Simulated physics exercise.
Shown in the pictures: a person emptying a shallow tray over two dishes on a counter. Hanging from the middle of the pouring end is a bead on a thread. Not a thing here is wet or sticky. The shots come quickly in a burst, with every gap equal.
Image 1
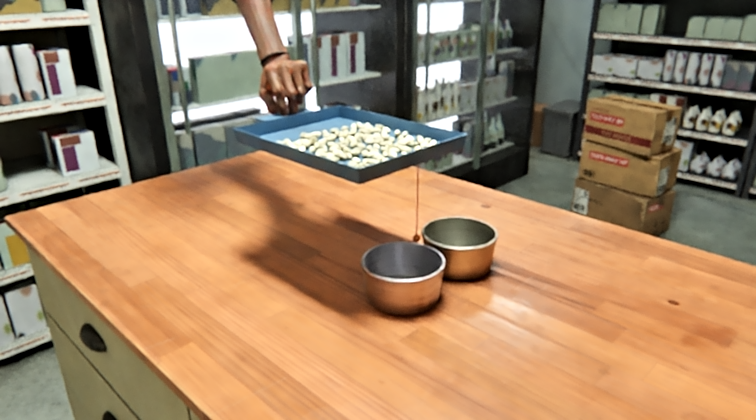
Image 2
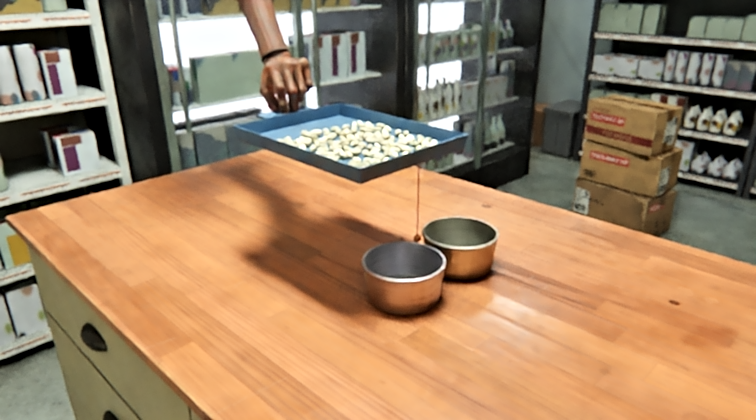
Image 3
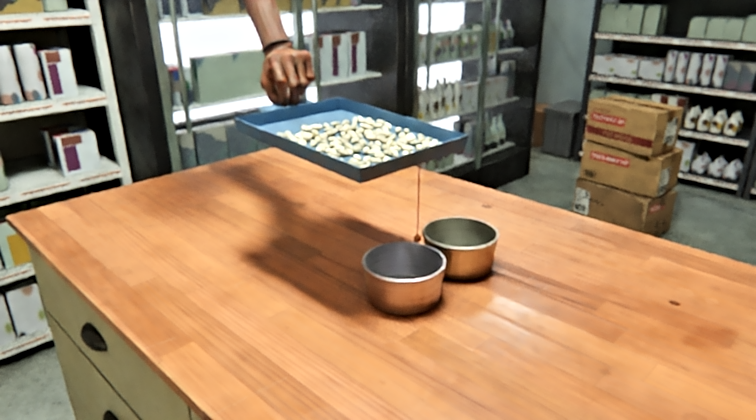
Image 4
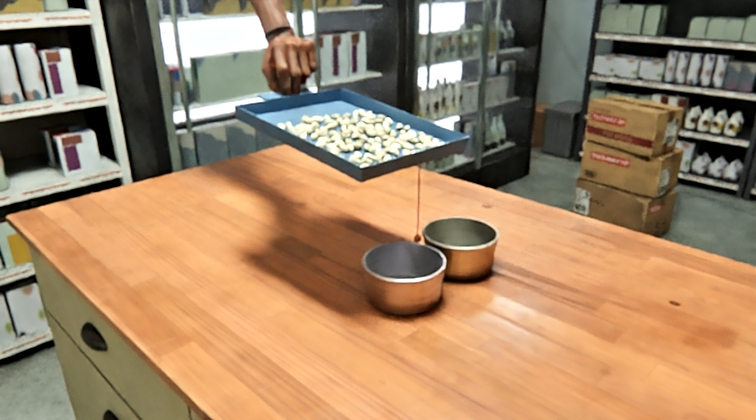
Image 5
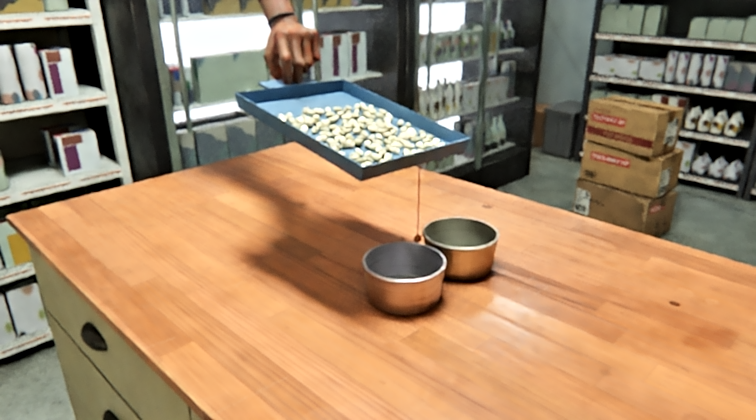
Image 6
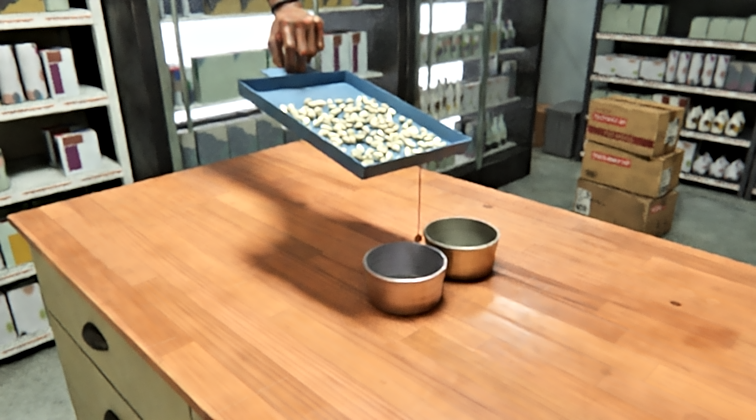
In a storeroom shop, a hand slowly tilting a shallow blue tray of white beans above two metal bowls on a wooden counter.
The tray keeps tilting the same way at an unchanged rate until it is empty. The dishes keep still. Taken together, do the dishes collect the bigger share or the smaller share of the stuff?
Most likely the lost part will be the majority.
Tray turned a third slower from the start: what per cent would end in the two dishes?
It would be close to 50 per cent.
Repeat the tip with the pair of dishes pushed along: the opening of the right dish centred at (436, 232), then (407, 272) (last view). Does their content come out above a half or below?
Well, a minority share the first time and a minority share the next.
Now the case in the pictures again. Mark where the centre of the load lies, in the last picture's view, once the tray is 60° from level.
Its middle sits at about pixel (414, 125).
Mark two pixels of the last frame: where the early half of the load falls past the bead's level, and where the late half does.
First roughly (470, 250), then roughly (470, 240).
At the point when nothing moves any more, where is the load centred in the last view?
(485, 292).
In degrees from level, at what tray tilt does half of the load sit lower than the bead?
Tilt: Around 115 degrees.
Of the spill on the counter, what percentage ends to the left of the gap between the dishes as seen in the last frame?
I'd put it at close to 10 per cent.
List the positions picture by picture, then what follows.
The first picture shows corners of the pouring end (359, 168) and (464, 134), level; middle of the load (361, 147), white beans; left dish (434, 289); right dish (489, 257); bead on its thread (417, 238).
The second picture shows corners of the pouring end (360, 167) and (465, 134), level; middle of the load (362, 146).
The third picture shows corners of the pouring end (361, 167) and (466, 135), tipped barely, lowest at the right corner; middle of the load (362, 143).
The fourth picture shows corners of the pouring end (362, 166) and (467, 136), tipped a little, lowest at the right corner; middle of the load (363, 139).
The fifth picture shows corners of the pouring end (364, 165) and (467, 138), tipped a little, lowest at the right corner; middle of the load (364, 135).
The sixth picture shows corners of the pouring end (365, 165) and (469, 139), tipped clearly, lowest at the right corner; middle of the load (366, 130); left dish (435, 289); right dish (491, 257).
Just after the last frame, tray tipped steeply; every one on the tray.
A moment on, tray tipped right over; almost all on the tray; just a few in the right dish; just a few outside both; just a few in the air.
Further on, tray tipped past a quarter turn; just a few in the left dish; roughly a quarter in the right dish; the larger part outside both.
When it is over, tray tipped past a quarter turn; just a few in the left dish; roughly a quarter in the right dish; the larger part outside both.
